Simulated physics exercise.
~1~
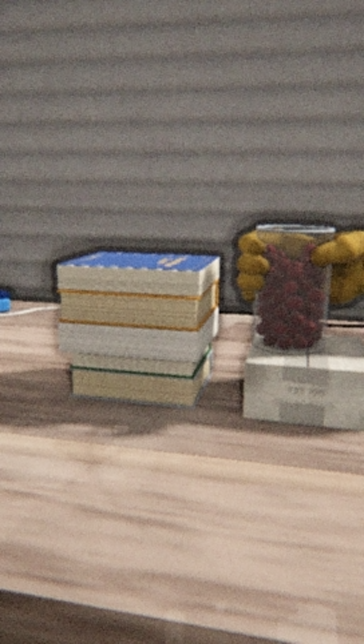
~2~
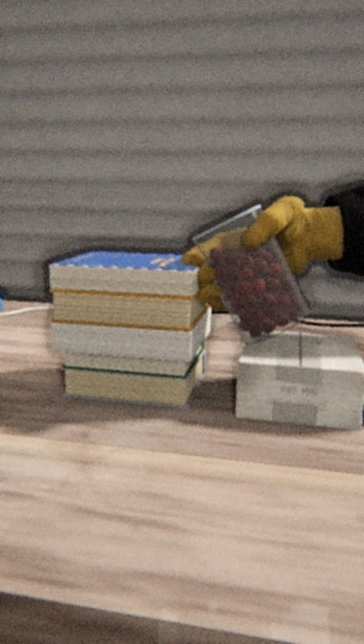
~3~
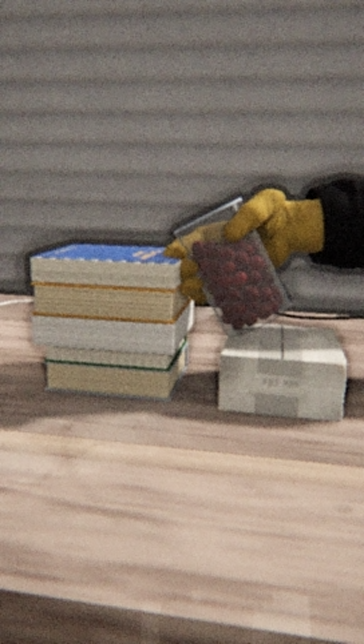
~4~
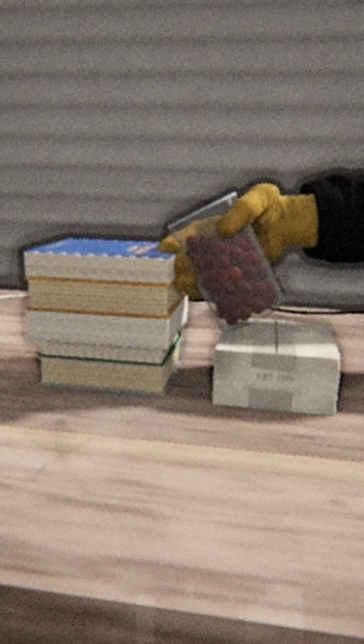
Yellow-gloved hand tilting a clear container of dark red pieces leftward against a stack of books, the contents staying inside.
